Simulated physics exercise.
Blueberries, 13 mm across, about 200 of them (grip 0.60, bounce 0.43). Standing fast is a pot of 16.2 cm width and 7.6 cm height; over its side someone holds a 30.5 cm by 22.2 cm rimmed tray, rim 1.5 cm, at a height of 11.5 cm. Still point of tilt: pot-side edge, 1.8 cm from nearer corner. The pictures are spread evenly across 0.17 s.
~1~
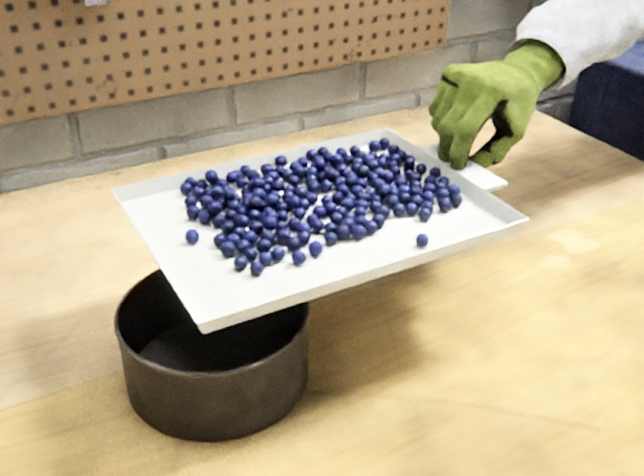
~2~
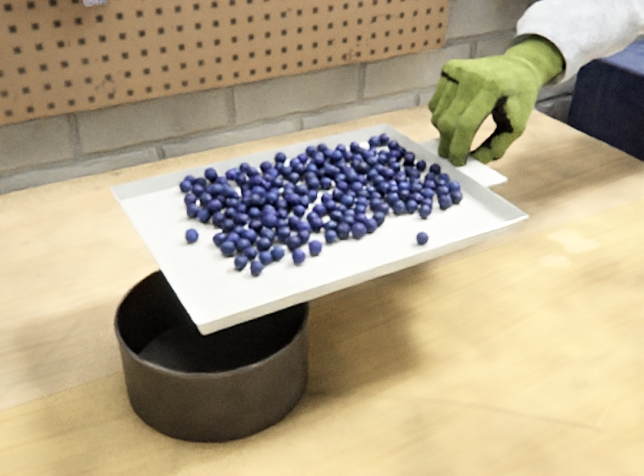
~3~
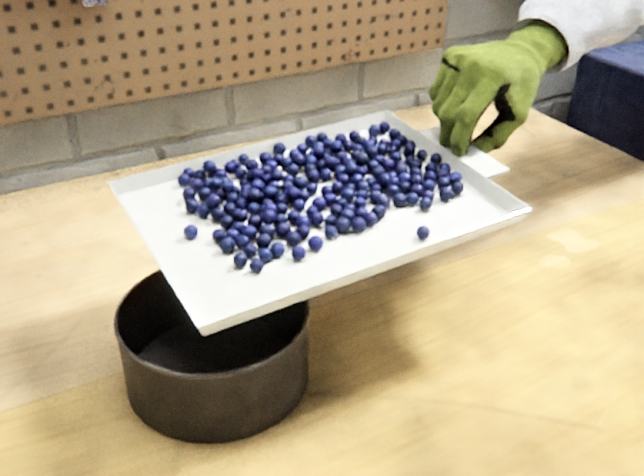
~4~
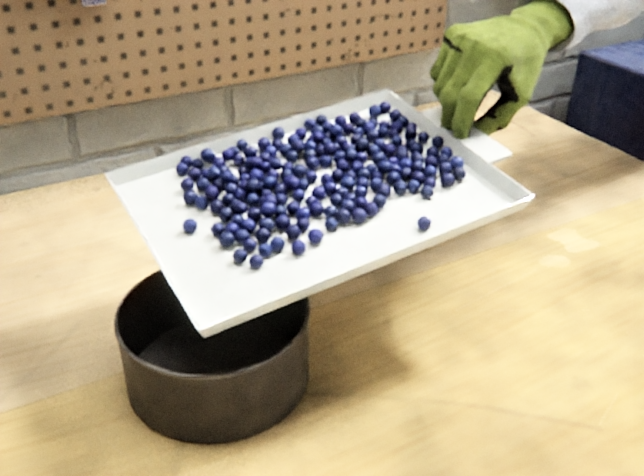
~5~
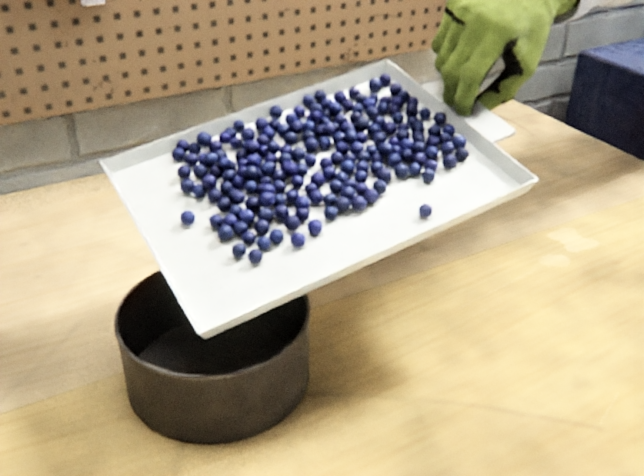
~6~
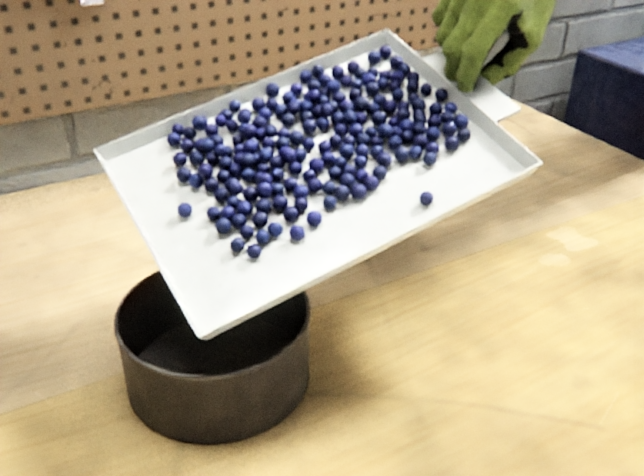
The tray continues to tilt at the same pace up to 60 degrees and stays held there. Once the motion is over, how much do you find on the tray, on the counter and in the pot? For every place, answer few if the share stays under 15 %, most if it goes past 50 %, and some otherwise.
Shares - tray: Some; counter: Most; pot: Few.
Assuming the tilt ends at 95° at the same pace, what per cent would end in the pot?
Estimate: Roughly 0 percent.
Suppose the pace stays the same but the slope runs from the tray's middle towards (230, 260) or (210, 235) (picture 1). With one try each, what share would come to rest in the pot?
Roughly 5 per cent on the first try and 5 per cent on the second.
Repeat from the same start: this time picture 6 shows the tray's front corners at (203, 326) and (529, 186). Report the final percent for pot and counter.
In the pot: 0 per cent; on the counter: 70 per cent.
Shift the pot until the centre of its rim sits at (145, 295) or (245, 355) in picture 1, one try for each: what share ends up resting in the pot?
Near 0 and 30 percent, one try each.
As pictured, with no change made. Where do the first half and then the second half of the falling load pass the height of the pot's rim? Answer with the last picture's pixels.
Around (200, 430), then (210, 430).
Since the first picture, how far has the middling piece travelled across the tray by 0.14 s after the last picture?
Displacement on the tray: About 1 cm.
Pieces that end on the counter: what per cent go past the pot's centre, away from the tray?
I reckon around 90 per cent.
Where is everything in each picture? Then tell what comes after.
In the first picture, tray tilt 0 degrees, front corners at (202, 317) and (521, 217); middle of the pieces at (312, 198); pot at (213, 308).
In the second picture, tray tilt 1 degrees, front corners at (202, 318) and (521, 215); middle of the pieces at (312, 196).
In the third picture, tray tilt 3 degrees, front corners at (202, 320) and (523, 207), lowest corner left front; middle of the pieces at (312, 189).
In the fourth picture, tray tilt 7 degrees, front corners at (202, 323) and (526, 194), lowest corner left front; middle of the pieces at (312, 177).
In the fifth picture, tray tilt 13 degrees, front corners at (202, 326) and (530, 178), lowest corner left front; middle of the pieces at (310, 160).
In the sixth picture, tray tilt 19 degrees, front corners at (202, 328) and (533, 161), lowest corner left front; middle of the pieces at (309, 144); pot at (214, 309).
Then, 0.14 s after the last picture, tilt 42 degrees; the tray holds 100 %, the pot 0 %.
Then, 0.23 s after the last picture, tilt 55 degrees; the tray holds 100 %, the pot 0 %.
Then, 0.46 s after the last picture, tilt 60 degrees; the tray holds 40 %, the pot 0 %.
In the end, tray 20 %, counter 75 %, pot 0 %.
